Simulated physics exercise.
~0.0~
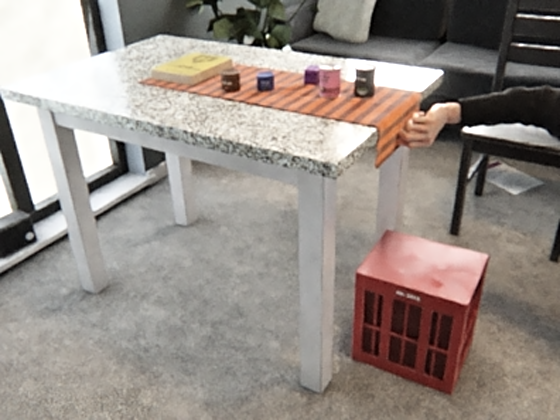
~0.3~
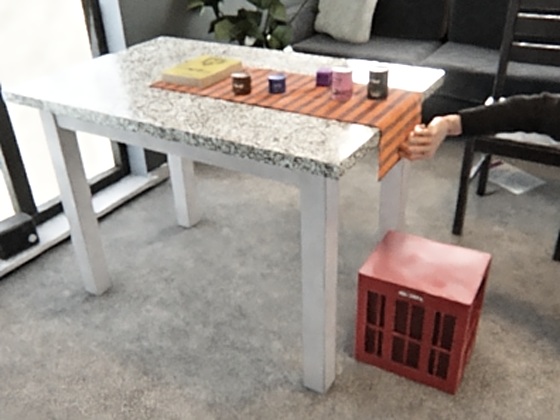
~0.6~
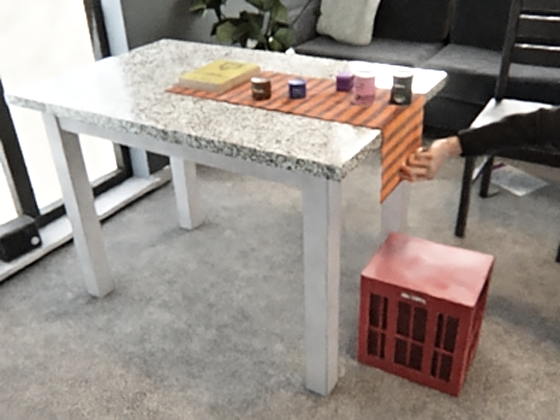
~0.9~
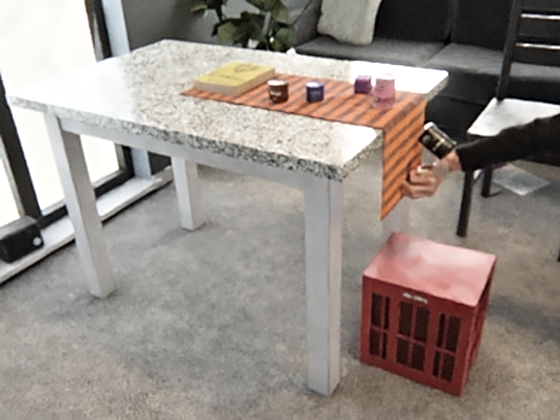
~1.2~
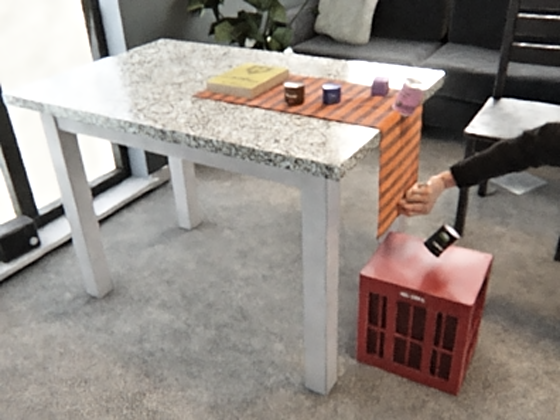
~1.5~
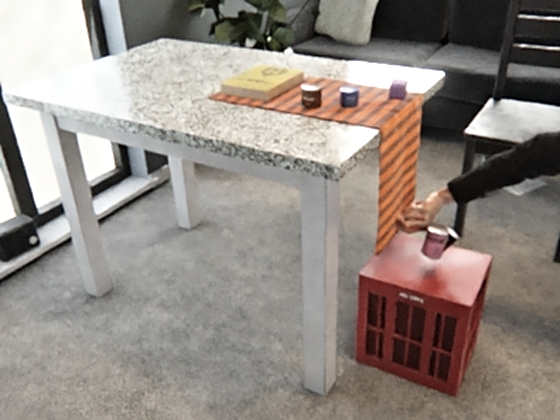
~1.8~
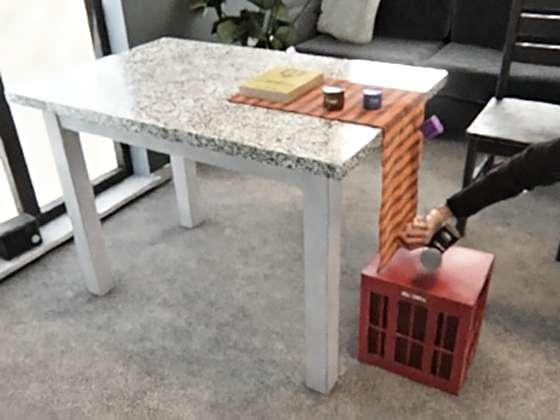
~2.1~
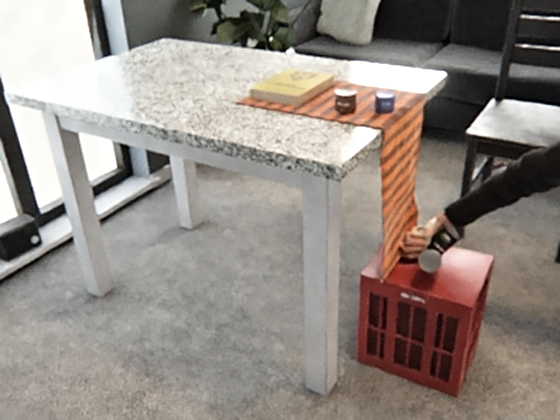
At a speckled table, a hand pulls an orange cloth down to a crate, spilling three items.
